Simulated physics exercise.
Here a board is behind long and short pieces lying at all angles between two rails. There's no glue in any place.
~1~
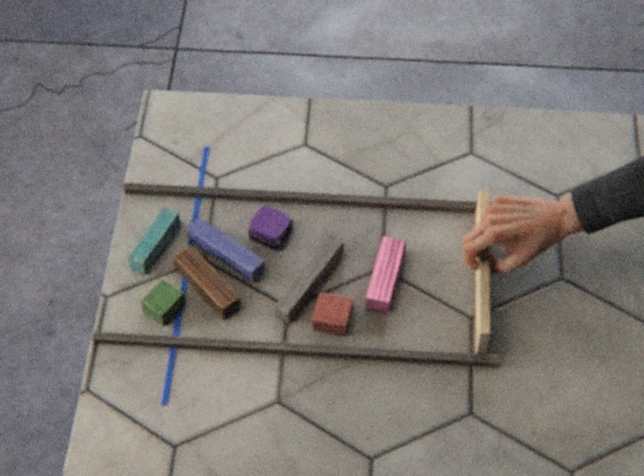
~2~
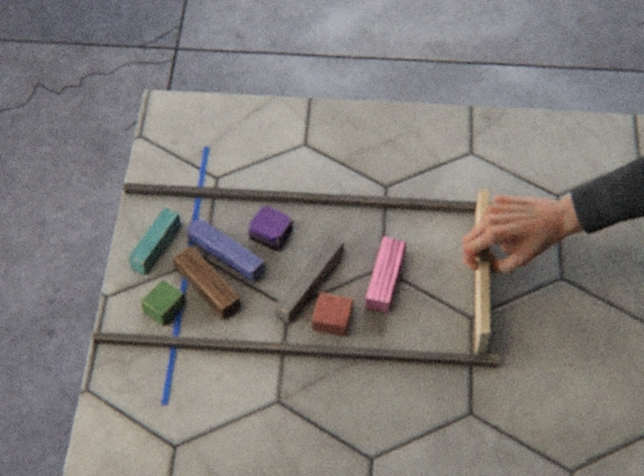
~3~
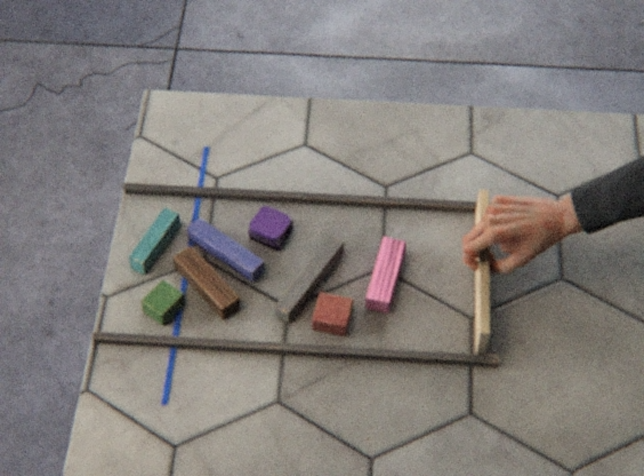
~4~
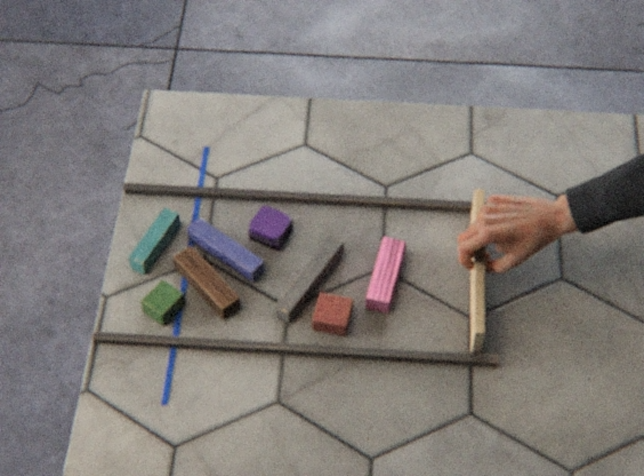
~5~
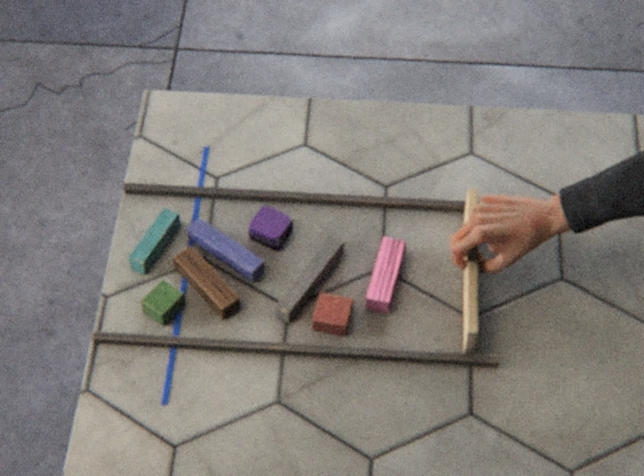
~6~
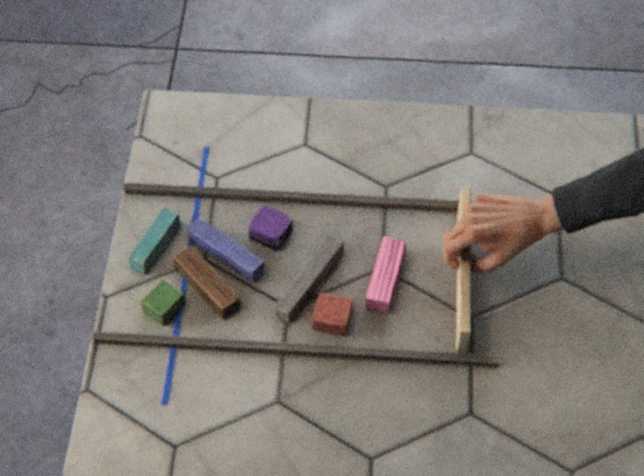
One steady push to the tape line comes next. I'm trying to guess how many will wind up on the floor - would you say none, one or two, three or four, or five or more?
Honestly, barely any fall - one or two of them.
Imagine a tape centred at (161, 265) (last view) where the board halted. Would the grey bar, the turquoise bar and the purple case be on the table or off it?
The grey bar: It is still there. The turquoise bar: It is gone. The purple case: It is still there.
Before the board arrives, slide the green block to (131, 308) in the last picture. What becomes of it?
It drops down.
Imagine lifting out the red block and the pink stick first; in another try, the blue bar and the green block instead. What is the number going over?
You'd count 0 the first time and 0 the second time.
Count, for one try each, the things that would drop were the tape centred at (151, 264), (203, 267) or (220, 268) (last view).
You'd get 4, then 0, then 0.
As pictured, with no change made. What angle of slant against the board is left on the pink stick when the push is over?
Around 0 degrees.
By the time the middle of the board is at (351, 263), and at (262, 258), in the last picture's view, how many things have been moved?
Tally: 3; 8.
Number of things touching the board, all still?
3 in contact.
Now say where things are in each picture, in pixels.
The first picture shows turquoise bar (155, 241); green block (163, 303); brown stick (207, 282); board (483, 271); tape (187, 266).
The second picture shows green block (163, 303); board (483, 271).
The third picture shows brown stick (207, 282); purple case (271, 229).
The fourth picture shows turquoise bar (155, 241); pink stick (386, 275).
The fifth picture shows green block (163, 303); red block (333, 314).
The sixth picture shows turquoise bar (155, 241); green block (163, 303); brown stick (207, 282); board (463, 269); tape (187, 266).
Soon after, none off yet; turquoise bar at rest near (155, 241); green block at rest near (163, 303); brown stick at rest near (207, 282).
At rest, the number that fall off is one or two; fallen, green block and turquoise bar.
